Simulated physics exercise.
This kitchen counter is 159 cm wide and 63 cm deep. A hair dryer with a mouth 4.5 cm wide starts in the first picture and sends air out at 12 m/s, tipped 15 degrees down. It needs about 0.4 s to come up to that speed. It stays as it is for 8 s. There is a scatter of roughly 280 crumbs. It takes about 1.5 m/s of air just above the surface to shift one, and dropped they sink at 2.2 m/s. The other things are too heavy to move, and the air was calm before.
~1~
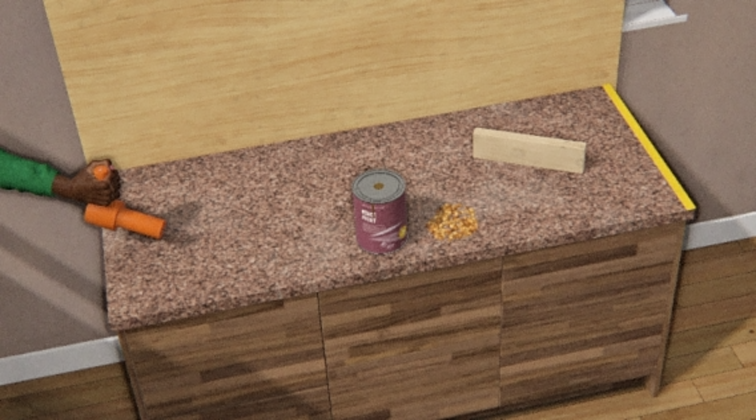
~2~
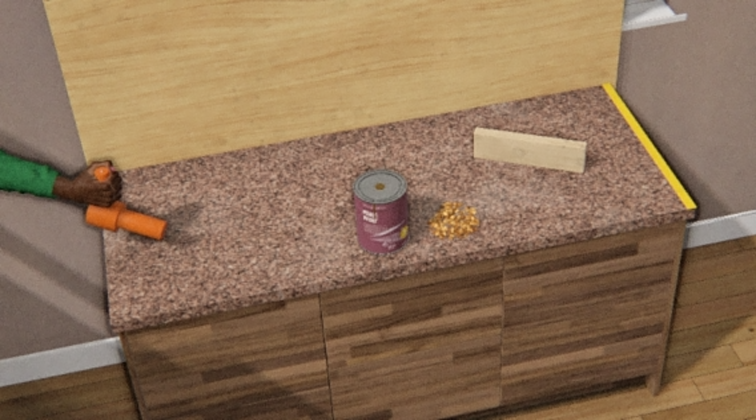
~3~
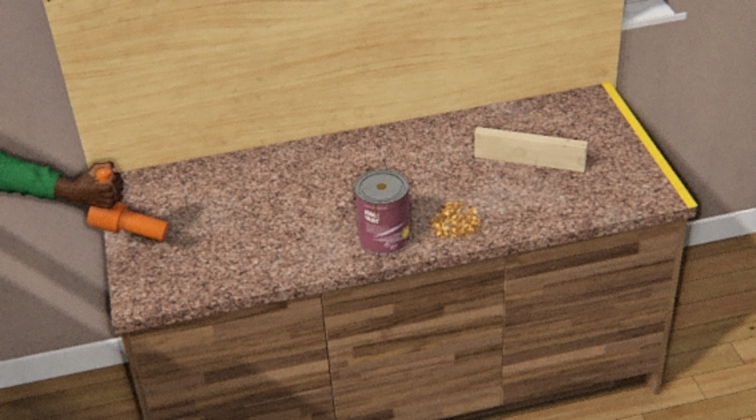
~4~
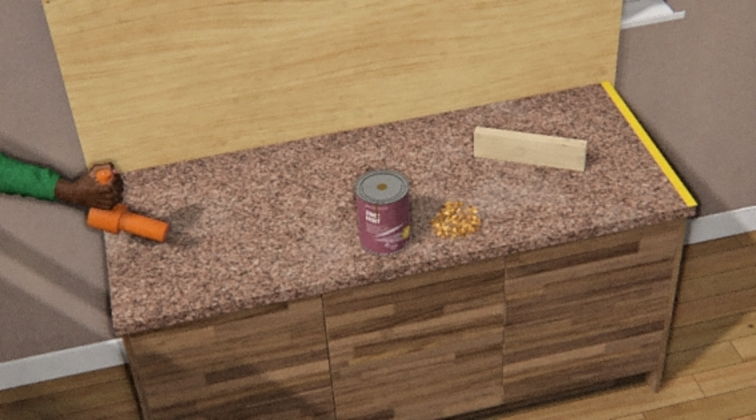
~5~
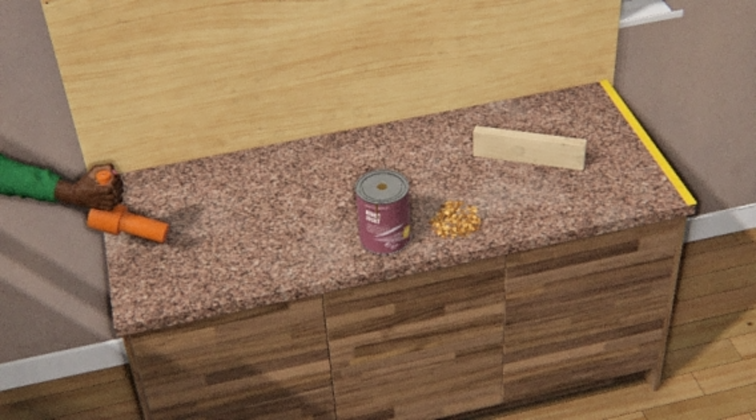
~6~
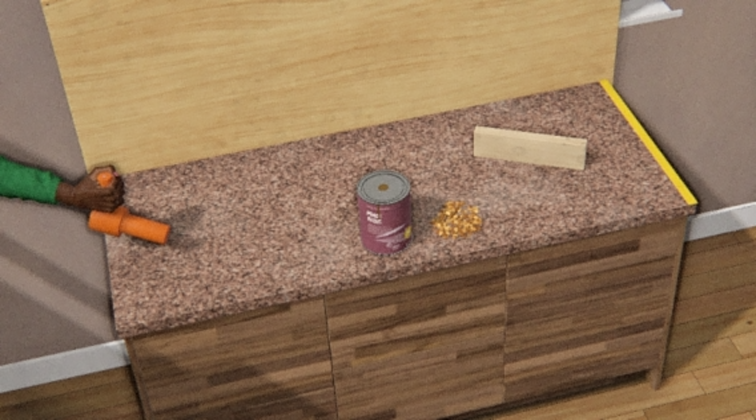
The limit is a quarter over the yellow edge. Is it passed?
More than a quarter over the yellow edge: No.
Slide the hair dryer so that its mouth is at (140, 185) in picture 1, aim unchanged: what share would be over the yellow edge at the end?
In that case some 20 per cent.
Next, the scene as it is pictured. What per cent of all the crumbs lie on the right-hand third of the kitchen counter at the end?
Some 4 per cent.
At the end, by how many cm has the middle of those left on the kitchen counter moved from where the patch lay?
Roughly 0 cm.
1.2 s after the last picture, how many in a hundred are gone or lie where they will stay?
Near 30 %.
Then, 1.2 s after the last picture the count stands so, 0 % are over the yellow edge; the middle of those still in play is near (459, 224).
Then, 2.2 s after the last picture the count stands so, 0 % are over the yellow edge; the middle of those still in play is near (459, 221).
Then, 4.0 s after the last picture the count stands so, 0 % are over the yellow edge; the middle of those still in play is near (459, 221).
Then, 7.6 s after the last picture, at the end, 0 % are over the yellow edge; the middle of those still in play is near (459, 221).
